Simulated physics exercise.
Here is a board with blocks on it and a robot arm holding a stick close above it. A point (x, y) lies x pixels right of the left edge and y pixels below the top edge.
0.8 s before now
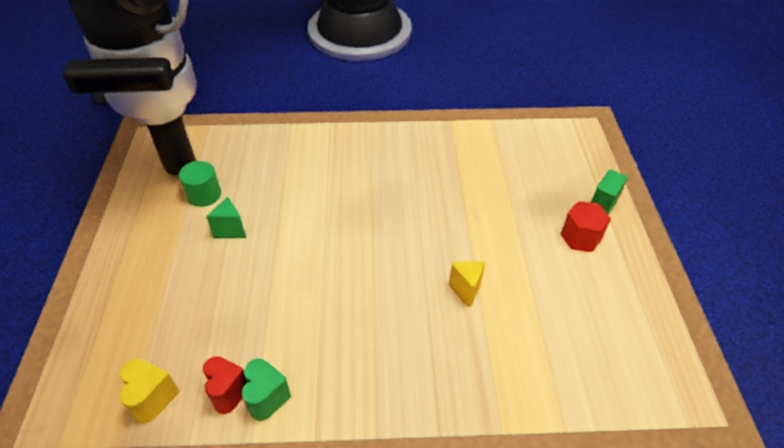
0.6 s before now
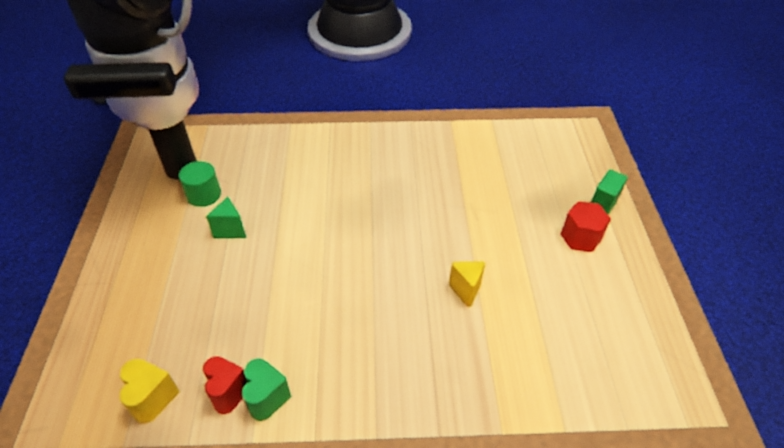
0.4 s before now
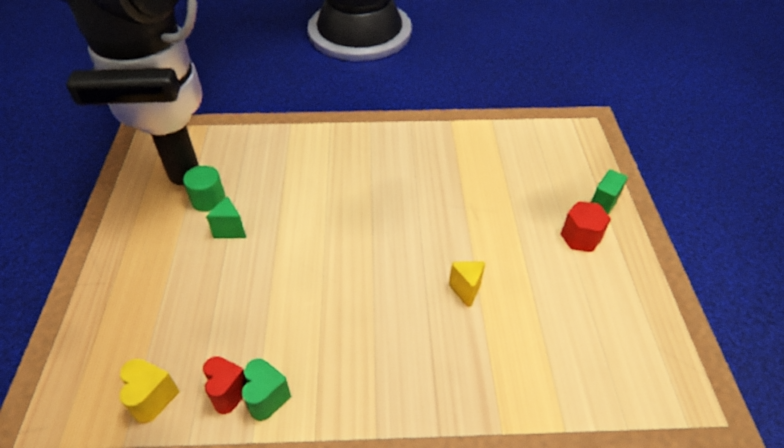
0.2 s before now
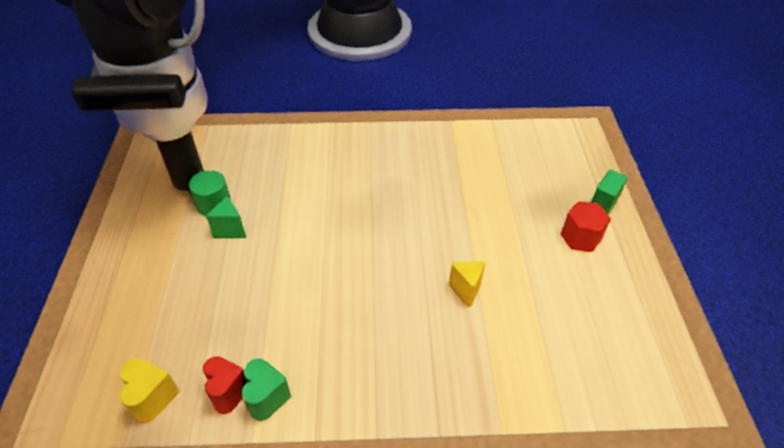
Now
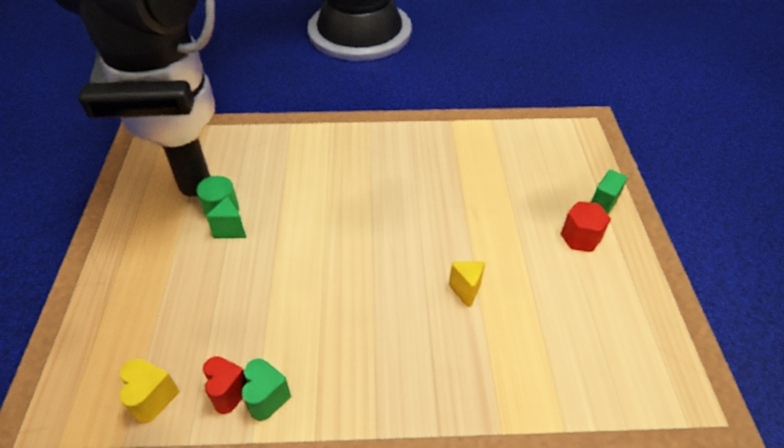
A robot arm's black stick slowly nudges a green cylinder slightly down and right against a green triangular block.
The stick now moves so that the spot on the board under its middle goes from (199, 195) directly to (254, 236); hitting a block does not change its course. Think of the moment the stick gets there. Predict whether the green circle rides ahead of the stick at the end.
Carried ahead at the end.
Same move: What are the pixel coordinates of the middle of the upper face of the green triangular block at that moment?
At (243, 236).
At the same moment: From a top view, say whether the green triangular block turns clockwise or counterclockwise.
Viewed from the top, it goes clockwise.
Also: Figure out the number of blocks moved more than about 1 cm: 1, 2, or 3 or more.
Count: Two.
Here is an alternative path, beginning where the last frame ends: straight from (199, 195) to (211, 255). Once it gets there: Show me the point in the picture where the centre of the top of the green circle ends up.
At (237, 207).
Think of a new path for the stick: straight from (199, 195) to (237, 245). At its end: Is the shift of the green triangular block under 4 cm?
I expect not.
What follows on the original path. Halfway along, stick (223, 207); green circle (248, 204); green triangular block (240, 226), turned 70° clockwise.
At the end, stick (252, 228); green circle (284, 219); green triangular block (243, 236), turned 70° clockwise.
